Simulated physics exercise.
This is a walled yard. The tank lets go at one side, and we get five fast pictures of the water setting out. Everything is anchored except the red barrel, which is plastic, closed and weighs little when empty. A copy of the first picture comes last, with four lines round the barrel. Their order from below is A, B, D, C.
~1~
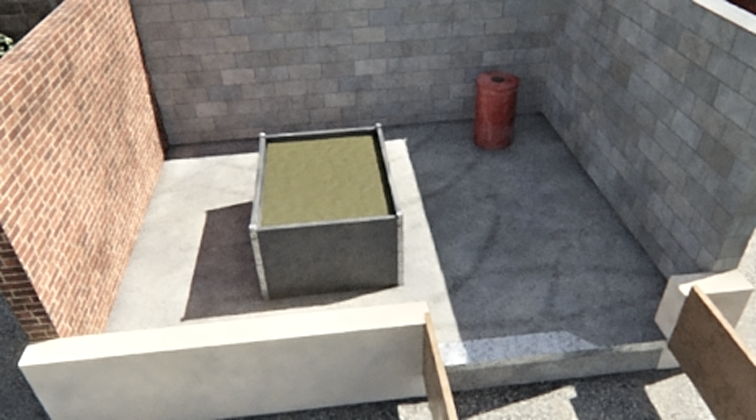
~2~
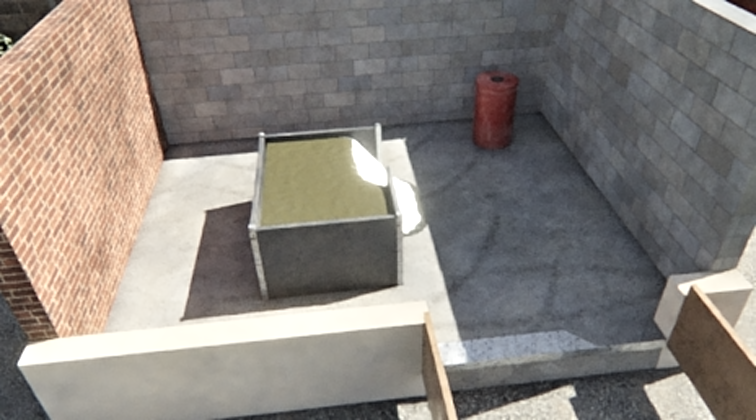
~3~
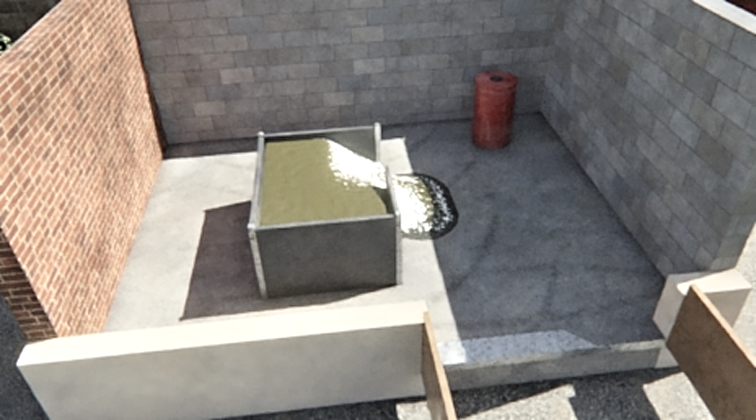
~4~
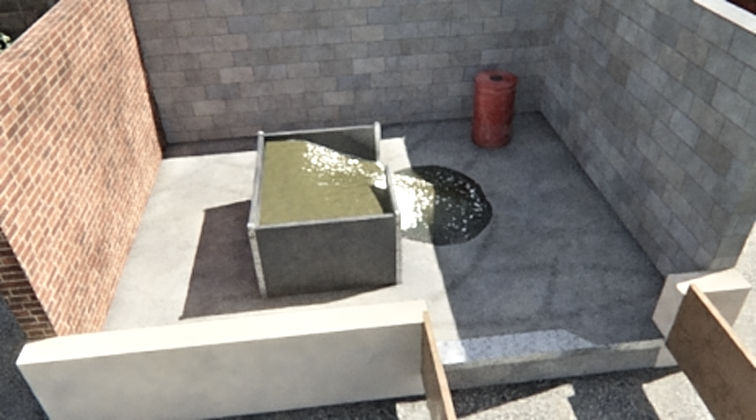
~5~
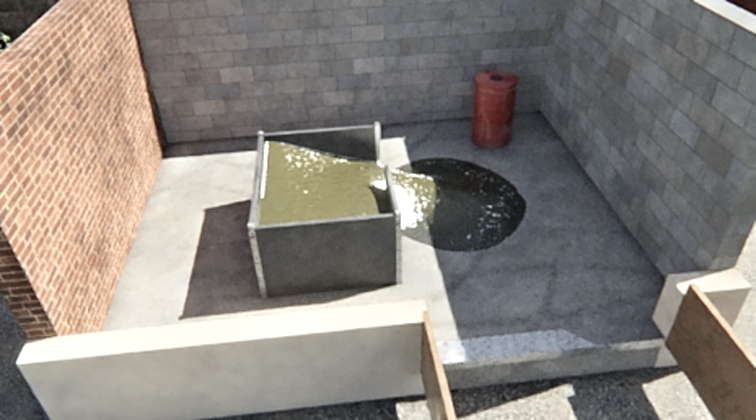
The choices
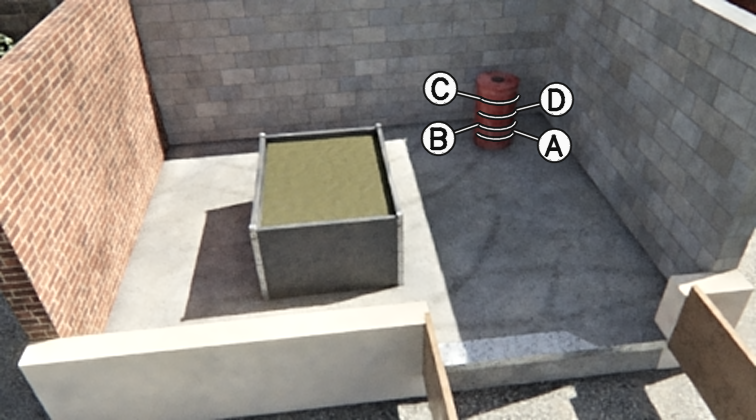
In a walled yard, murky water pouring from the right side of an open-topped tank, spreading across the ground in a rounded pool.
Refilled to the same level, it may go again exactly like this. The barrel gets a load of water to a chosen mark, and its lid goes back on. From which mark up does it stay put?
Use mark B.
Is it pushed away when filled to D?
No, not at all.
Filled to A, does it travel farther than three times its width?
No, it does not.
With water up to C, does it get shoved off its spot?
No, that is safe.
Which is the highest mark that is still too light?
Here it is mark A.
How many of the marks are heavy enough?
Three.
On the marked copy, A at (499, 138); B at (500, 129); C at (503, 103); D at (501, 117); from the bottom up A, B, D, C.
Choosing A, it is pushed about its own width away.
Choosing B, it does not move.
Choosing C, it does not move.
Choosing D, it does not move.
